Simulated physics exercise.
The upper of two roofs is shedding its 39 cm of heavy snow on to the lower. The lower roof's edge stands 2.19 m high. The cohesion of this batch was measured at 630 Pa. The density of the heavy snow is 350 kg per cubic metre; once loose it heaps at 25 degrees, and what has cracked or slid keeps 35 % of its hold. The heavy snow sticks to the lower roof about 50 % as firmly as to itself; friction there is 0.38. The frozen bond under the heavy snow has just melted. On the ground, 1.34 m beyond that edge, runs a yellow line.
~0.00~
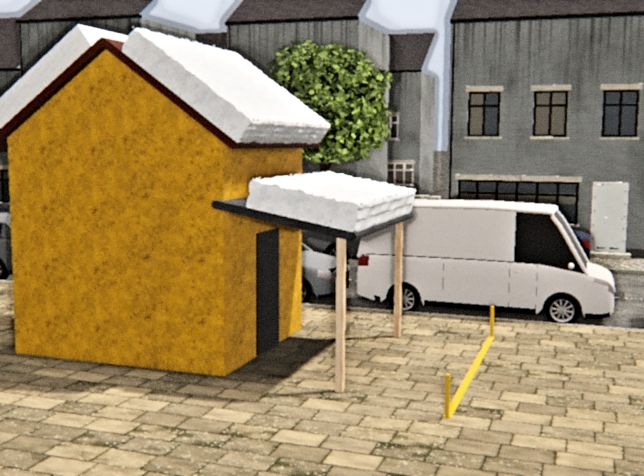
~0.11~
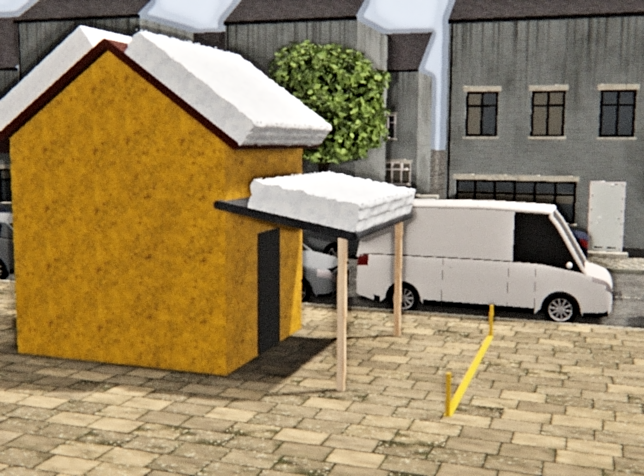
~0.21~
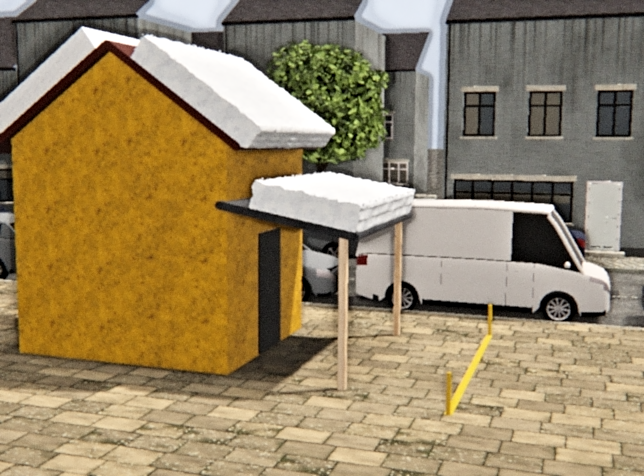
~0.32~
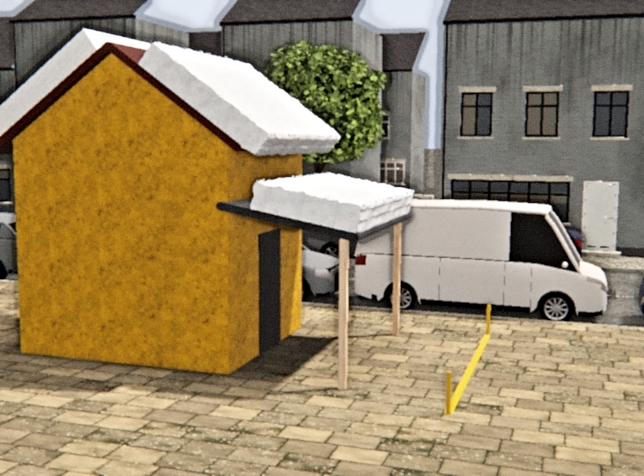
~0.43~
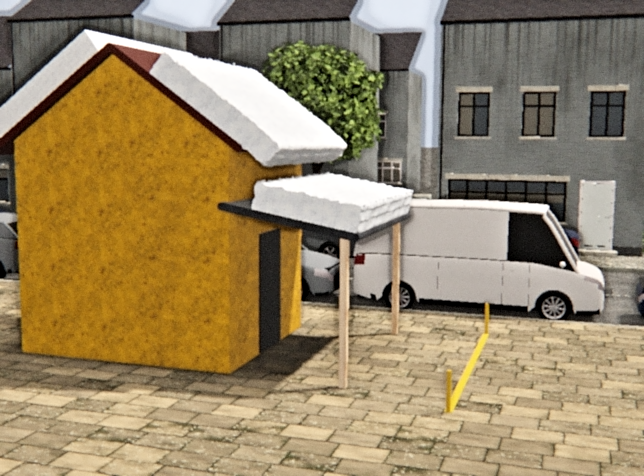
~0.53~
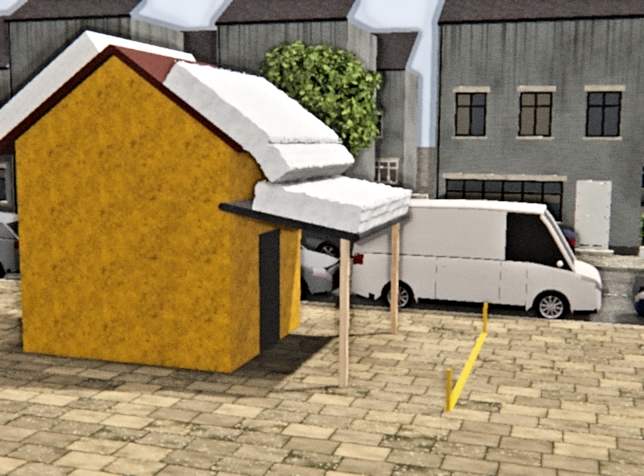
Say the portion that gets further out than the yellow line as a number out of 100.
Close to 28 per cent.
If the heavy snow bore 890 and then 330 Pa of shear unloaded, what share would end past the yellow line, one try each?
In turn about 20 %, 35 %.
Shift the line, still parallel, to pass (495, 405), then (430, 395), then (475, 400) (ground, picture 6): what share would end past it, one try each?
In turn about 18 %, 35 %, 22 %.
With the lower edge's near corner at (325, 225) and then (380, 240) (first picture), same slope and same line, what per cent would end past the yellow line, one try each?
In turn about 40 %, 20 %.
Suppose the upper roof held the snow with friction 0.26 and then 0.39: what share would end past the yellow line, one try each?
In turn about 16 %, 7 %.
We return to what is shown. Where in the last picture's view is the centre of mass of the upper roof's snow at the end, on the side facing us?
Near (413, 316).
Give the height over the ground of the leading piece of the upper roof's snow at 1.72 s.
About 0.2 m.
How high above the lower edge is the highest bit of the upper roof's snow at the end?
Some 0.7 m.
By 1.08 s, none is below the lower edge and 0 % is past the line.
By 1.72 s, 41 % is below the lower edge and 9 % is past the line.
By 2.36 s, 56 % is below the lower edge and 28 % is past the line.
By 3.00 s, 57 % is below the lower edge and 28 % is past the line.
By 3.20 s, at the end, 57 % is below the lower edge and 28 % is past the line.
